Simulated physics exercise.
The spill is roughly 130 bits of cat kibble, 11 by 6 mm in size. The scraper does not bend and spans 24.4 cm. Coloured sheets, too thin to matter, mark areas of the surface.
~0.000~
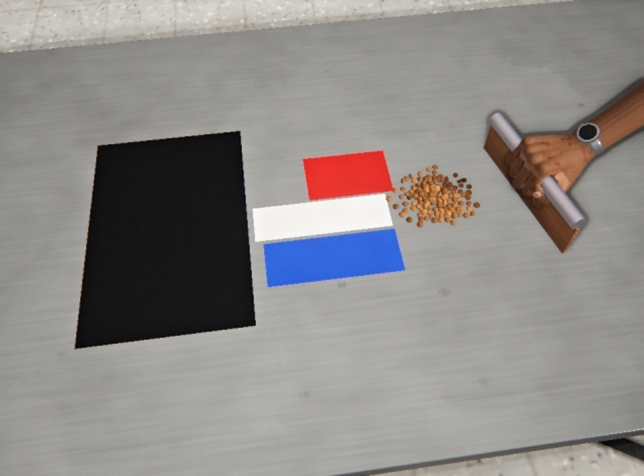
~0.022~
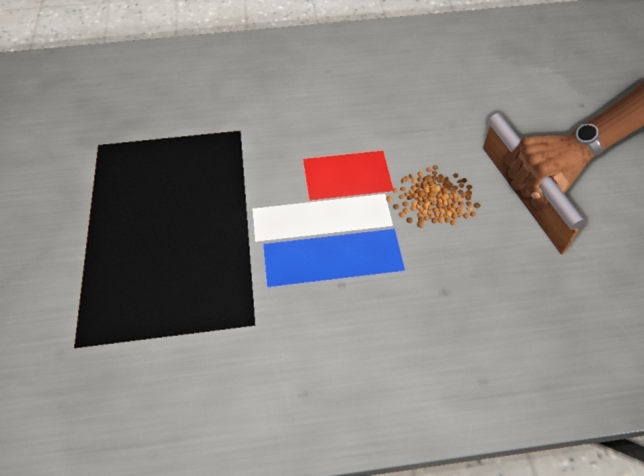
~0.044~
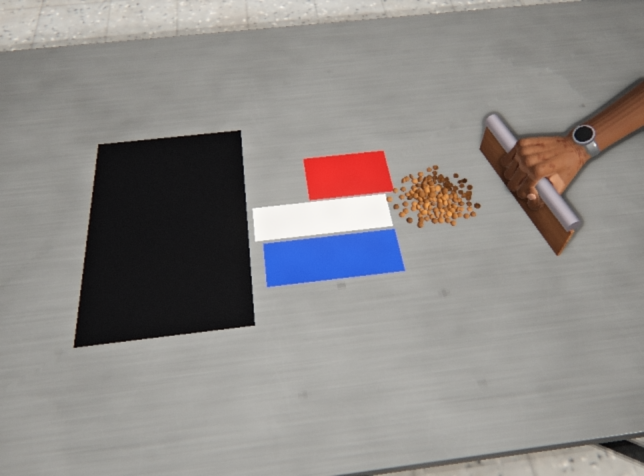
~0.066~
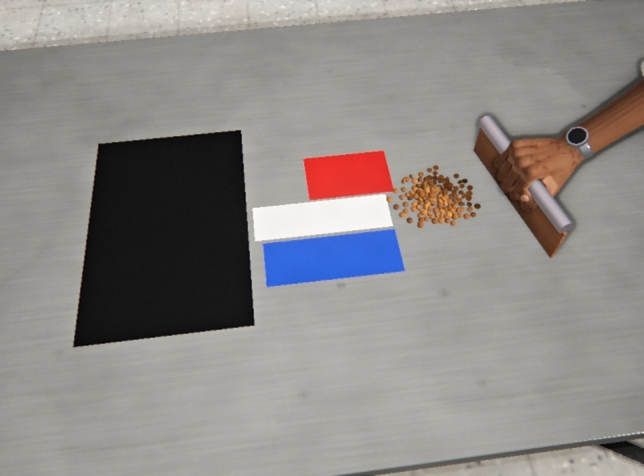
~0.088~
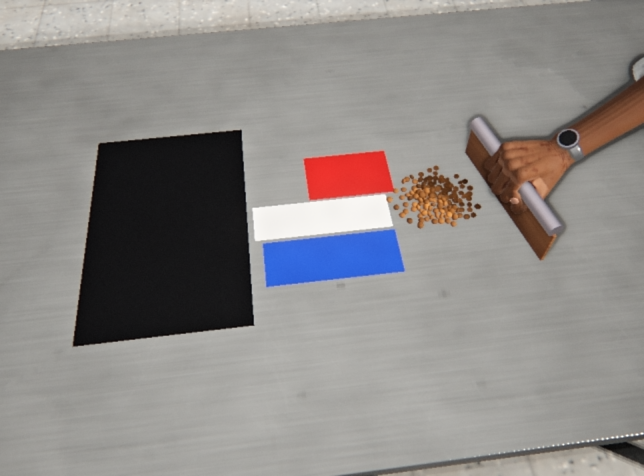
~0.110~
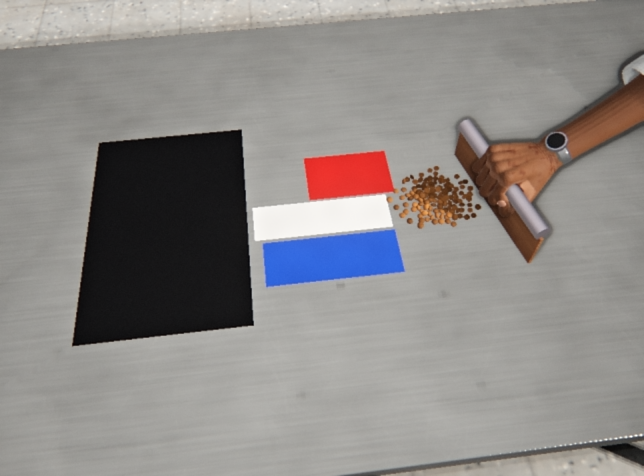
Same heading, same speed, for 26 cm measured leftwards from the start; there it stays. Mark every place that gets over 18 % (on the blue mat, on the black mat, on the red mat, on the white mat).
Blue mat: Over, black mat: Under, red mat: Under, white mat: Over.
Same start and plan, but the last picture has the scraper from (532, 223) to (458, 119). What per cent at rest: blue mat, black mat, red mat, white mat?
Blue mat 10, black mat 0, red mat 35, white mat 35.
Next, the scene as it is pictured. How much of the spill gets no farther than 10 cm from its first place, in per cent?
About 0 per cent.
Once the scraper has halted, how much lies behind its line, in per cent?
Some 0 per cent.
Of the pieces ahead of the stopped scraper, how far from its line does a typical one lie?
Some 7 cm.
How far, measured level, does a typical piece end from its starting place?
Some 20 cm.
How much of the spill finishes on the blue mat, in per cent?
About 30 per cent.
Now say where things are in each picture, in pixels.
The first frame shows scraper from (574, 232) to (493, 128); moved 0.0 cm; 0 pieces shifted; middle of the spill at (431, 195); blue mat at (333, 257); white mat at (322, 217); red mat at (347, 175); black mat at (168, 226).
The second frame shows scraper from (573, 233) to (492, 128); moved 0.2 cm; 0 pieces shifted; middle of the spill at (431, 195).
The third frame shows scraper from (569, 235) to (488, 129); moved 0.9 cm; 0 pieces shifted; middle of the spill at (431, 195).
The fourth frame shows scraper from (562, 237) to (482, 130); moved 2.1 cm; 0 pieces shifted; middle of the spill at (431, 195).
The fifth frame shows scraper from (551, 239) to (474, 132); moved 3.8 cm; 0 pieces shifted; middle of the spill at (432, 195).
The sixth frame shows scraper from (538, 242) to (462, 134); moved 5.8 cm; 0 pieces shifted; middle of the spill at (432, 196); blue mat at (333, 257); white mat at (322, 217); red mat at (348, 175); black mat at (168, 224). Its speed is about 0.97 m/s, heading 5 degrees towards the viewer.
Then, at 0.27 s, scraper 21 cm from its start, spill 14 cm wide; blue mat 10 %, white mat 45 %, red mat 20 %, off the mats 25 %.
After 0.43 s, scraper 26 cm from its start, spill 18 cm wide; blue mat 30 %, white mat 40 %, red mat 15 %, off the mats 15 %.
After 0.57 s, scraper 26 cm from its start, spill 18 cm wide; blue mat 30 %, white mat 40 %, red mat 10 %, off the mats 20 %.
In the end, at 1.0 s, blue mat 30 %, white mat 40 %, red mat 10 %, black mat 0 %, off the mats 20 %.
